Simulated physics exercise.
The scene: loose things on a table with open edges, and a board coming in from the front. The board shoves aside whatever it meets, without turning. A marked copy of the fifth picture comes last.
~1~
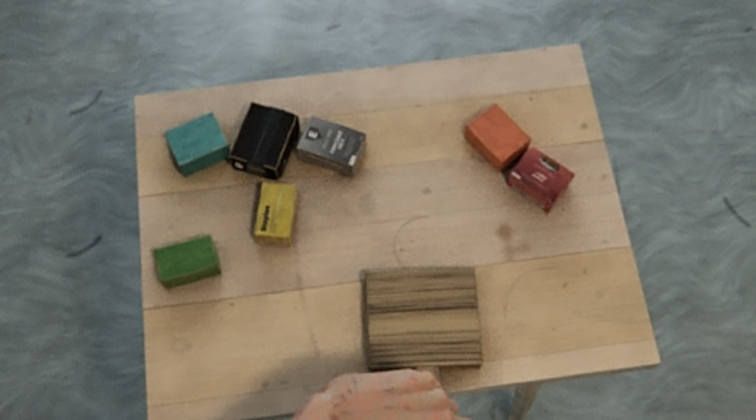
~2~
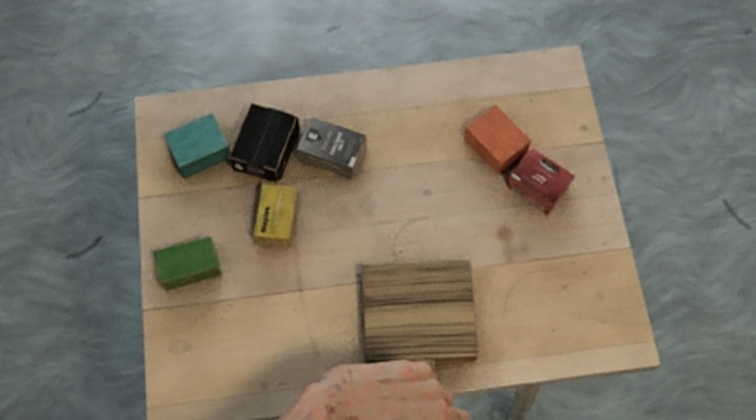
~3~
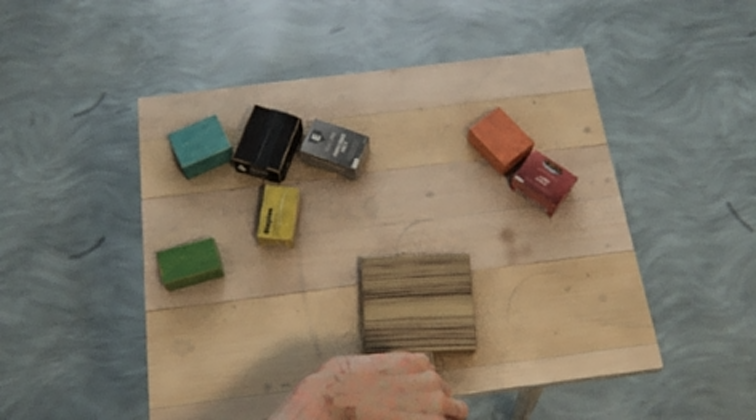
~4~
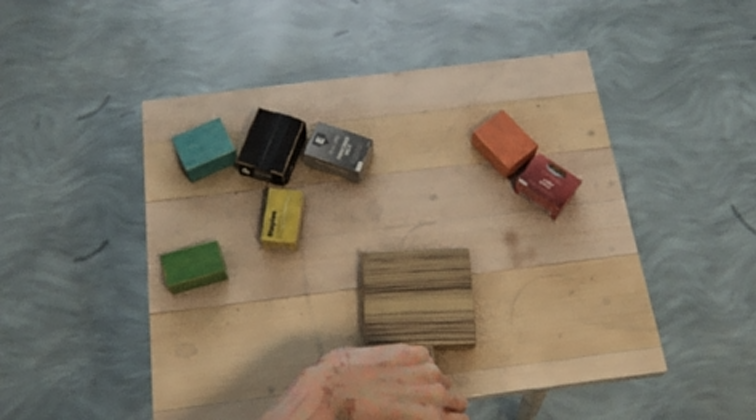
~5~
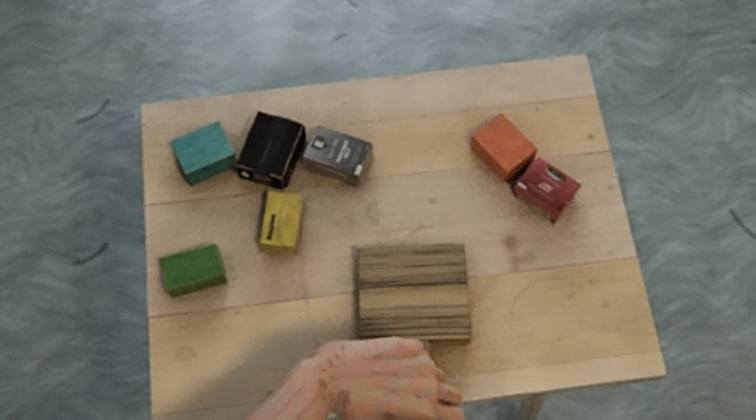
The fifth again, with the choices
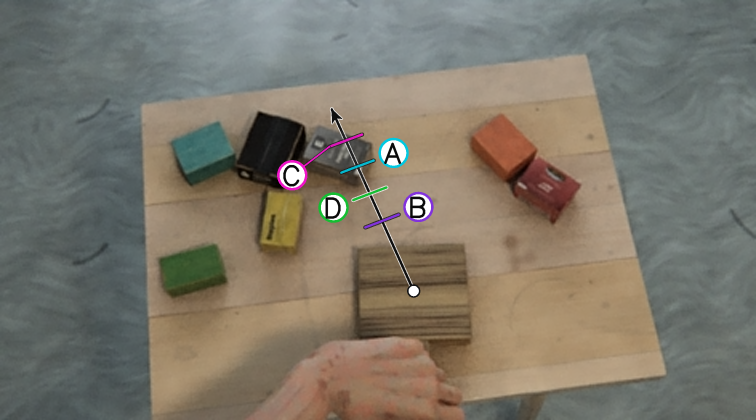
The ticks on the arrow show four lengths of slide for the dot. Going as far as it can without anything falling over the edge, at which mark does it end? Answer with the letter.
The farthest safe stop is C.
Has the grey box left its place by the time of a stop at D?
Yes.
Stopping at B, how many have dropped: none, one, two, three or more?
The count is none.
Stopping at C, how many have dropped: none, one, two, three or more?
In all, none.
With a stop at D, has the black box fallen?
By then, no.
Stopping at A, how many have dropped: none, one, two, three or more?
By then, none.
On the marked copy, A at (358, 166); B at (382, 221); C at (346, 141); D at (369, 194); the arrow from (414, 291) to (332, 109); the white dot at (414, 291).
With C. Early on, board (387, 238); green block (194, 271); turquoise block (205, 153).
Further on, board (363, 184); grey box (334, 124); green block (194, 271).
At the end, board (347, 147); grey box (325, 89); black box (267, 148); nothing has fallen.
As for the rest, A is safe but short; B is safe but short; D is safe but short.
